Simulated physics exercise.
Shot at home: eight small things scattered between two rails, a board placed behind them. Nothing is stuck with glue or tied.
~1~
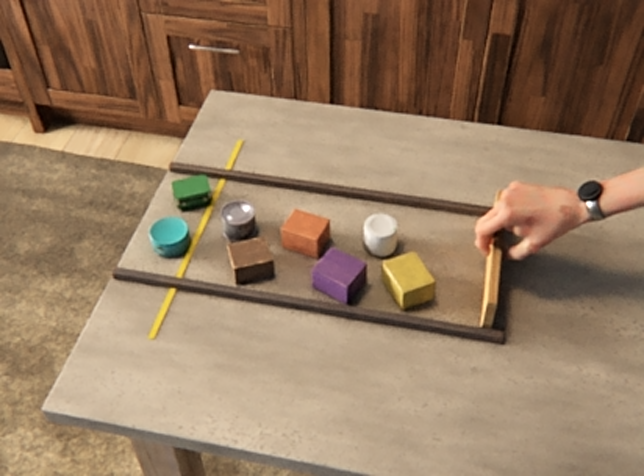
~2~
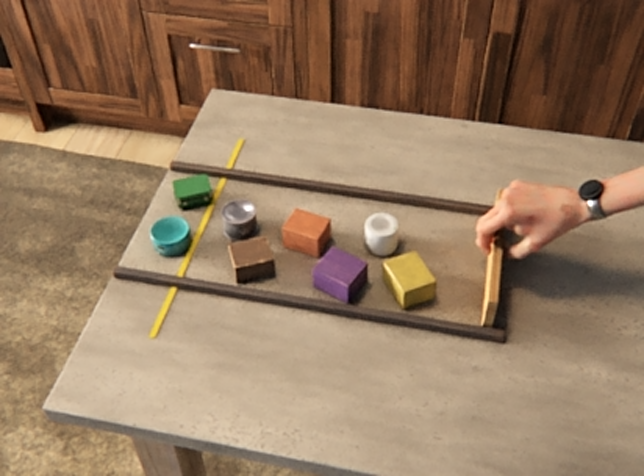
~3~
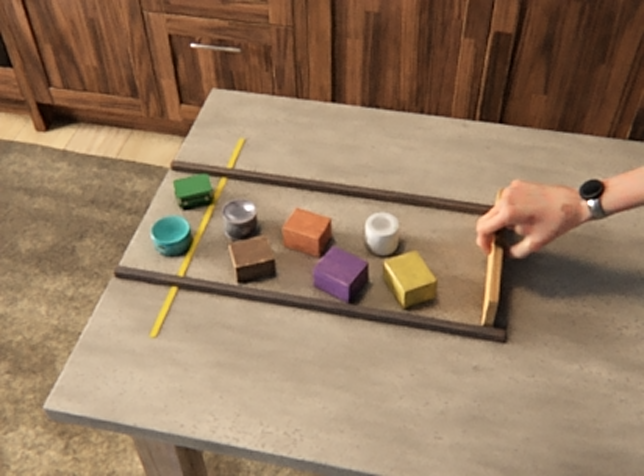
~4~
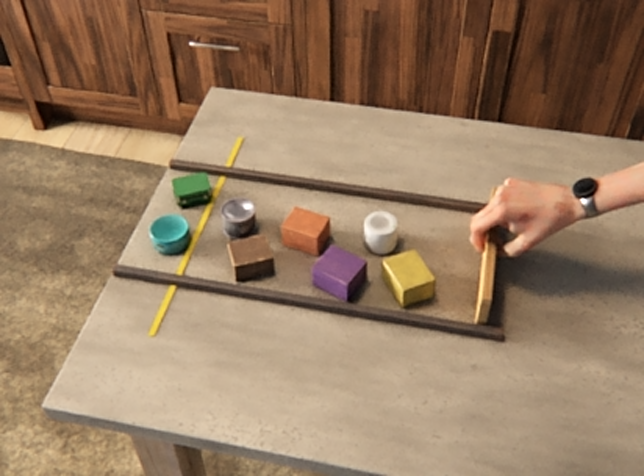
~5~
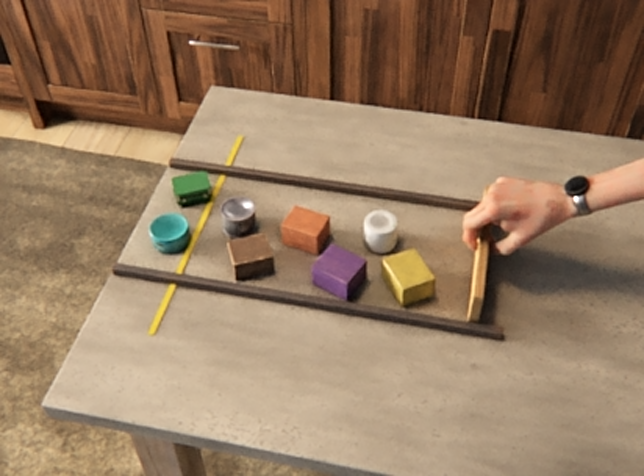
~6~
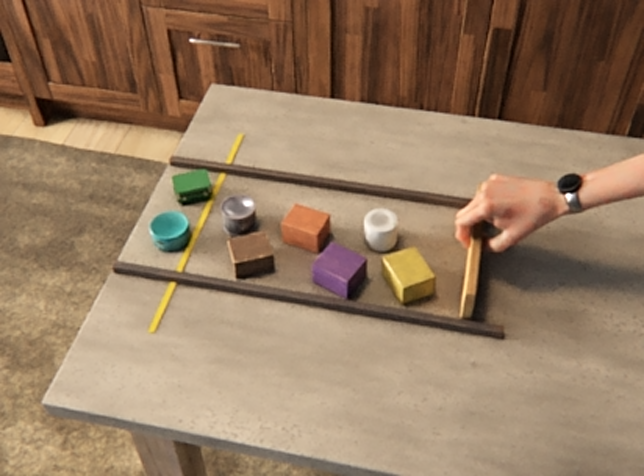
A hand slides an upright board slightly left between two rails, toward several small scattered objects.
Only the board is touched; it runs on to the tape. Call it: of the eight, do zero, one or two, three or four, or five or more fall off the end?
Three or four fall off.
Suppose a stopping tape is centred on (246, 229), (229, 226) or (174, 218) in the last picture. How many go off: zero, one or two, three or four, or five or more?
Going through the tapes in order, the count is one or two, then one or two, then 5 or more.
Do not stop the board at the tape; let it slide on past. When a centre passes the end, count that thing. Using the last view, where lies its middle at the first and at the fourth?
At (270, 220) for the first, at (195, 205) for the fourth.
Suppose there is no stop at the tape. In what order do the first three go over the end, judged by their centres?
Earliest first: The turquoise tub, then the brown block, then the grey pot.
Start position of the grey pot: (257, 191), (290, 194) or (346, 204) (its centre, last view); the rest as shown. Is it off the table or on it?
Well, the grey pot keeps its place; it keeps its place; it keeps its place.
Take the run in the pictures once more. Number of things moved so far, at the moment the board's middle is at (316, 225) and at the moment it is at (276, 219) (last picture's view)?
So far 6, and 7 at the second.
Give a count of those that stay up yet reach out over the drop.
The total comes out at 2.
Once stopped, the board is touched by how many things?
Contact count: 2.
Early on, none off yet; turquoise tub at rest near (171, 231); green case at rest near (192, 188); grey pot at rest near (239, 215).
A while later, none off yet; turquoise tub at rest near (171, 231); green case at rest near (192, 188); grey pot travelled a little near (224, 212).
Further along, none off yet; turquoise tub leaning well over near (110, 245); green case at rest near (190, 184); grey pot travelled well along near (158, 201).
Finally, the number that fall off is three or four; lost, brown block, grey pot and turquoise tub.
